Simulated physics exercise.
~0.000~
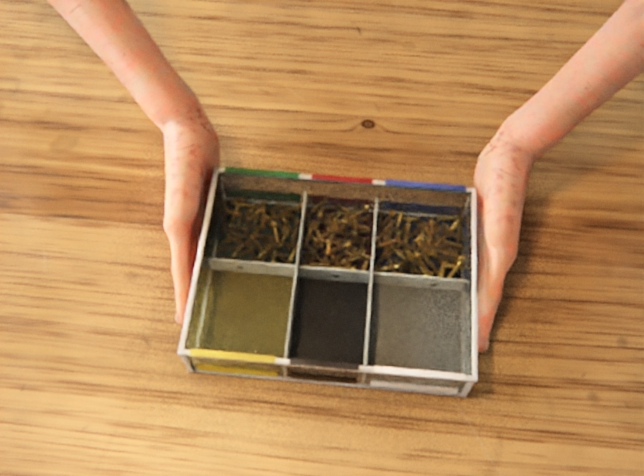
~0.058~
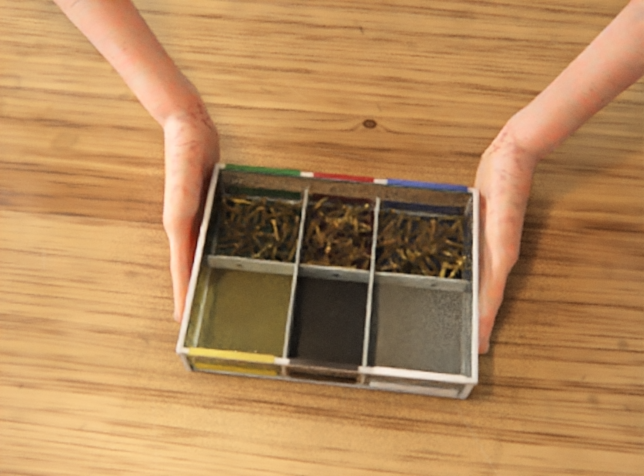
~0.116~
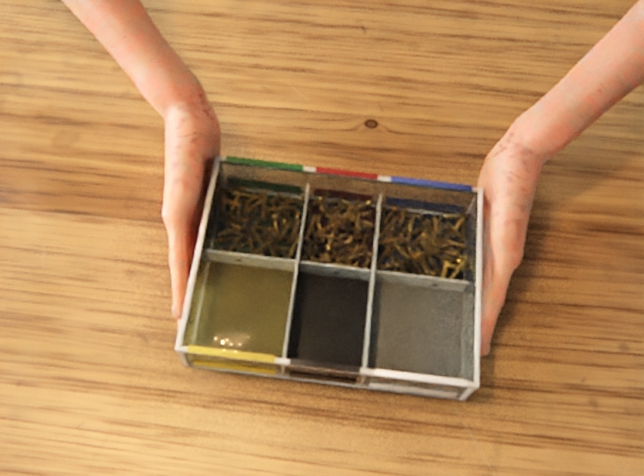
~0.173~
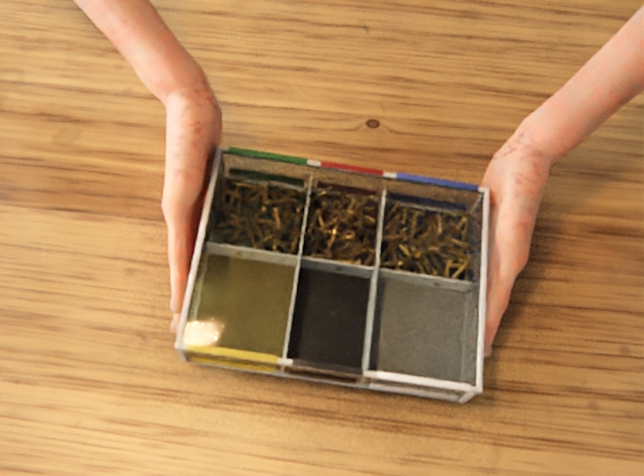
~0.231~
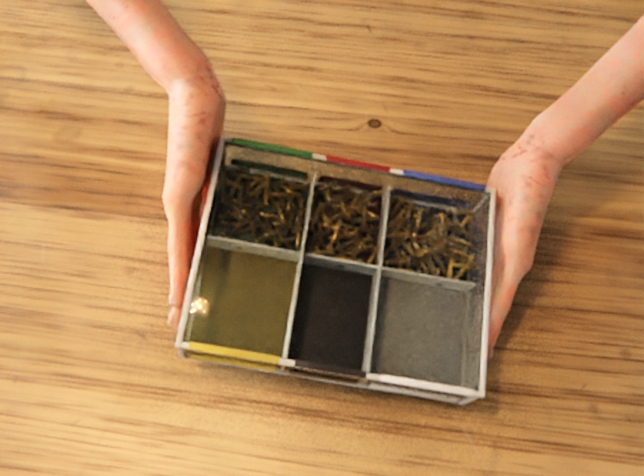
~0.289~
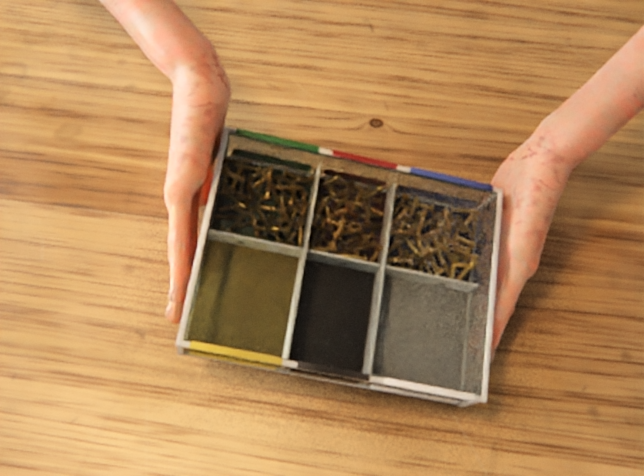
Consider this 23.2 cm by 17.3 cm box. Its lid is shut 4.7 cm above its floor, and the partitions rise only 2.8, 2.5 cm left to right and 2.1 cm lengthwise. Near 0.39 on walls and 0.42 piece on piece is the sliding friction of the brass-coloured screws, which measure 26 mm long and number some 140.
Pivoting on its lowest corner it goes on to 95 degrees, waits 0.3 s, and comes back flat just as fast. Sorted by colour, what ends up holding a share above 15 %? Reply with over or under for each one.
Red: Under, blue: Over, green: Under, yellow: Under, white: Over, black: Under.
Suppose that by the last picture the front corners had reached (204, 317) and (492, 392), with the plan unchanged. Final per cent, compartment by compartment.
Result - red: 0 %; blue: 60 %; green: 5 %; yellow: 0 %; white: 30 %; black: 0 %.
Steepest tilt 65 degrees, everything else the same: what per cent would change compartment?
Some 10 per cent.
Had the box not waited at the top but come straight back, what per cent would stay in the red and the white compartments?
You'd end up with red at 5 per cent and white at 65 per cent.
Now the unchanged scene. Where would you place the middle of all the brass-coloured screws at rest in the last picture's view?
Est. centre at rest: (436, 338) px.
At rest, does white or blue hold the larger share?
Go with white, that one ends with more.
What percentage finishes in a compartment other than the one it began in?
70 percent.
After 1.76 s, tilt 95 degrees; red 15 %, blue 35 %, green 10 %, yellow 5 %, white 30 %, black 5 %.
Then, at 2.74 s, tilt 47 degrees; red 5 %, blue 25 %, white 70 %.
After 3.70 s, tilt 0 degrees; red 5 %, blue 25 %, white 70 %.
At rest (4.3 s), red 5 %, blue 25 %, green 0 %, yellow 0 %, white 70 %, black 0 %.
